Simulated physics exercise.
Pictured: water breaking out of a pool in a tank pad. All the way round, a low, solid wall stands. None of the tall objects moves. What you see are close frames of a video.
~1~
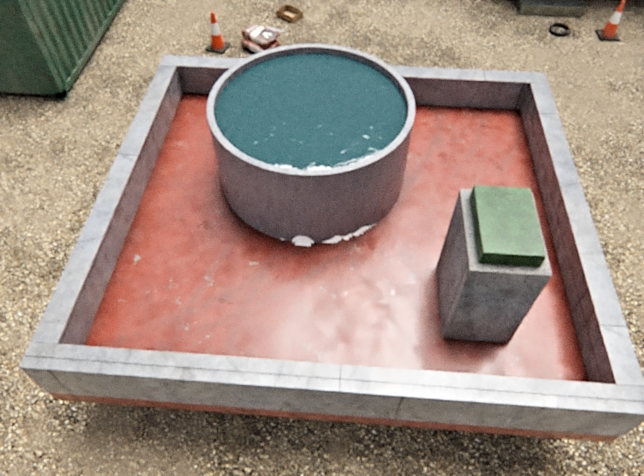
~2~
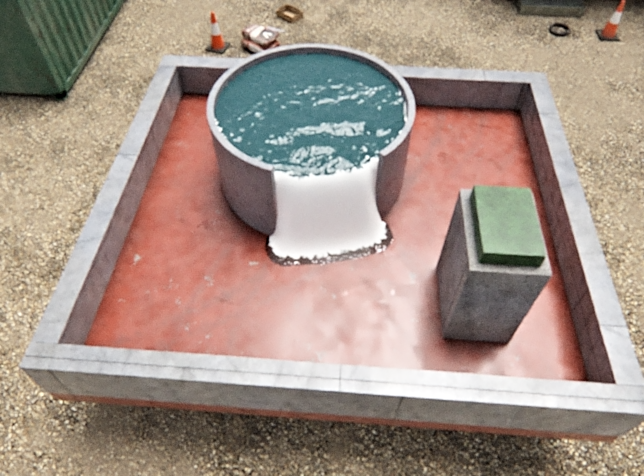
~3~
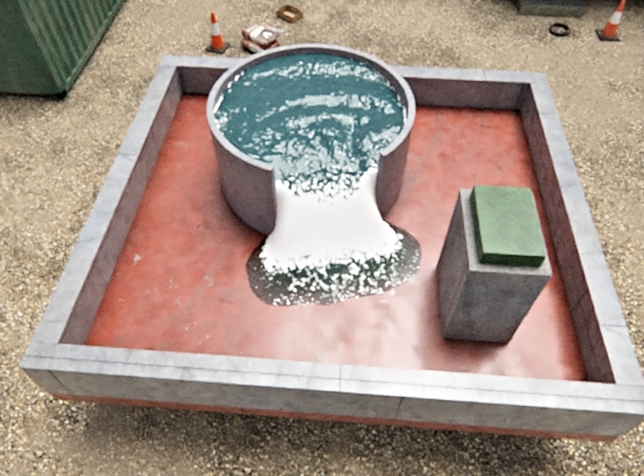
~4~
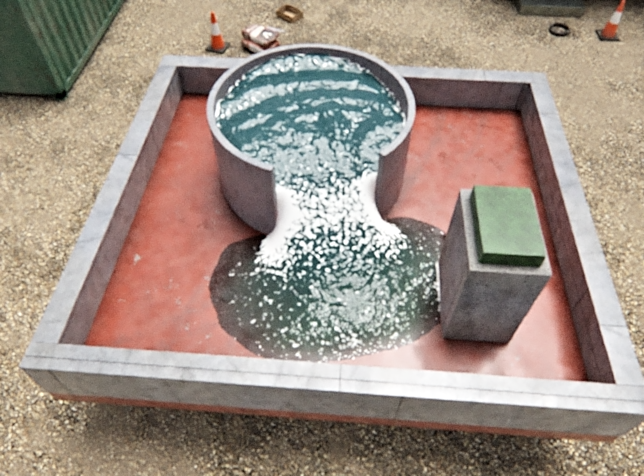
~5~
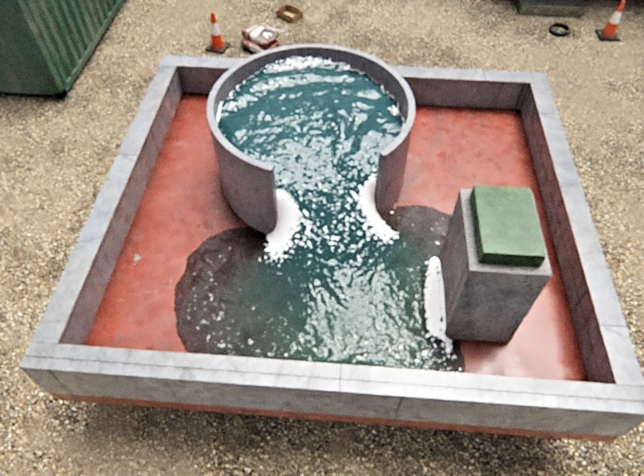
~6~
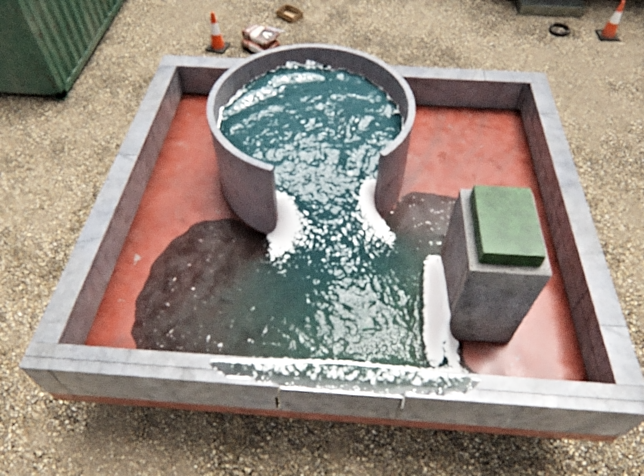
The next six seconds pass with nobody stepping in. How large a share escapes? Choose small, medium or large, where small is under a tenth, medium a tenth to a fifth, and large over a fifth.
Small.
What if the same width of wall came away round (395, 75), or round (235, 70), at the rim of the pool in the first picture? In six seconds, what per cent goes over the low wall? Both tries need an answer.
First case near 10 percent, second near 12 percent.
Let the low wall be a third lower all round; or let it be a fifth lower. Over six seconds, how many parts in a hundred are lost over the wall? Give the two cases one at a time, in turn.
First try roughly 14 per cent, second try roughly 10 per cent.
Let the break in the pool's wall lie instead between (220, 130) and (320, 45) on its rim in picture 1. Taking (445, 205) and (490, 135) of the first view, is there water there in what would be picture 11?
Spared, soaked.
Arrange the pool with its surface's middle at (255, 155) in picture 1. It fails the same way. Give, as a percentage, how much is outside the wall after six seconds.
8 per cent.
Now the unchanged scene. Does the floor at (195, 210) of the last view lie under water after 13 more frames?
Following the spread, that spot ends up waterlogged.
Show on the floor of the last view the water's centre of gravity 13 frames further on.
My pick is pixel (329, 245).
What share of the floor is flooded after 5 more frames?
45 %, roughly.
A moment on, water covers 40 % of the floor; the low wall has let 0 % over.
Next, water covers 45 % of the floor; the low wall has let 1 % over.
Then, water covers 65 % of the floor; the low wall has let 4 % over.
Later, water covers 85 % of the floor; the low wall has let 5 % over.
In the end, water covers 85 % of the floor; the low wall has let 5 % over.
